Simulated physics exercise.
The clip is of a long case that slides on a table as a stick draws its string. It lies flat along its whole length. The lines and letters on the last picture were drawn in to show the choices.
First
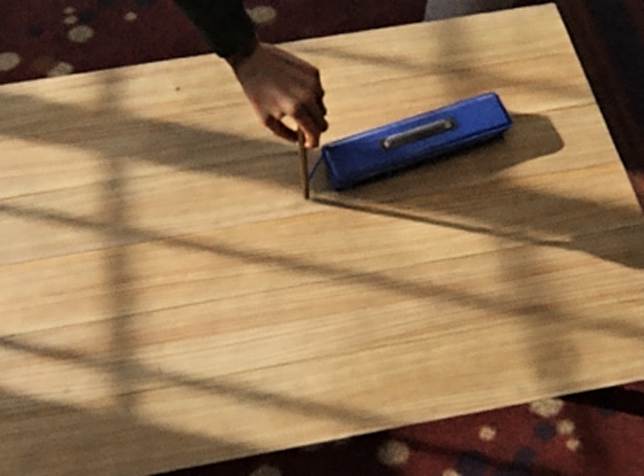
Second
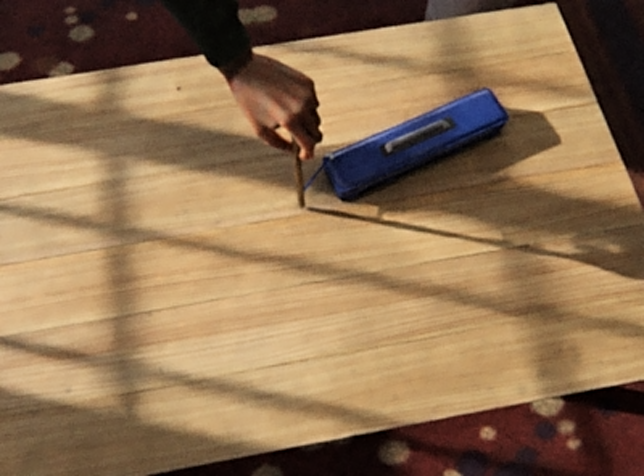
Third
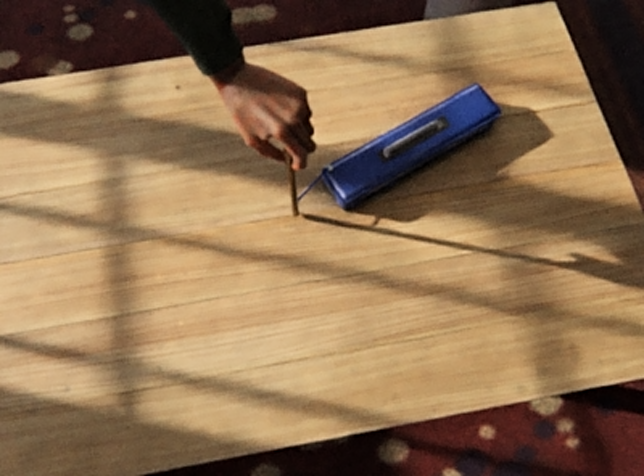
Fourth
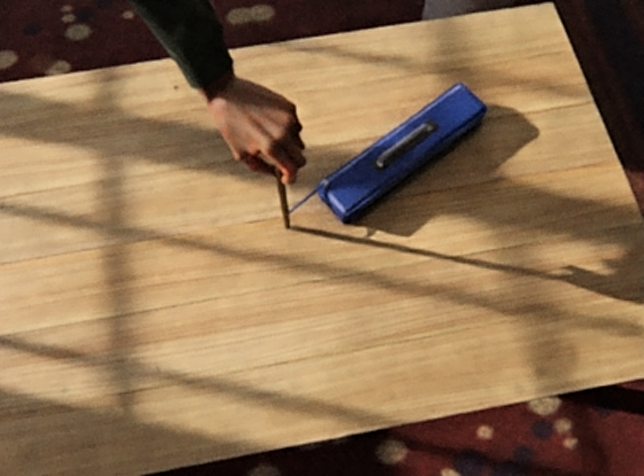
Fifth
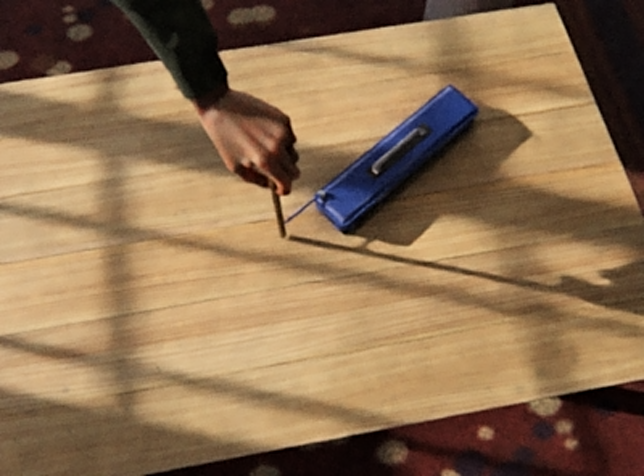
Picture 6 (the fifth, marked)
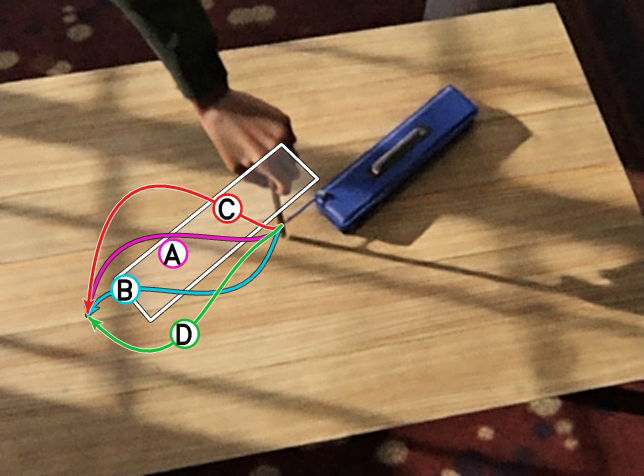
On a wooden table, a hand draws a stick and string, slowly pulling a blue case toward the lower left.
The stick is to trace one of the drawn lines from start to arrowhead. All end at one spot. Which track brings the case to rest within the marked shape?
A is the one.
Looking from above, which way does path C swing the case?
It turns anticlockwise.
On the copy, A from (281, 226) via (162, 236) to (88, 316); B from (281, 226) via (199, 293) to (88, 316); C from (281, 226) via (149, 187) to (88, 313); D from (281, 226) via (198, 319) to (89, 318); the outline at (220, 227).
On A. First, foot of the stick (204, 238), middle of the case (340, 182).
Then, foot of the stick (120, 251), middle of the case (266, 204).
Finally, foot of the stick (88, 316), middle of the case (221, 228); it lies in the outline.
By contrast, B leaves its middle at (234, 248); C leaves its middle at (207, 212); D leaves its middle at (240, 265).
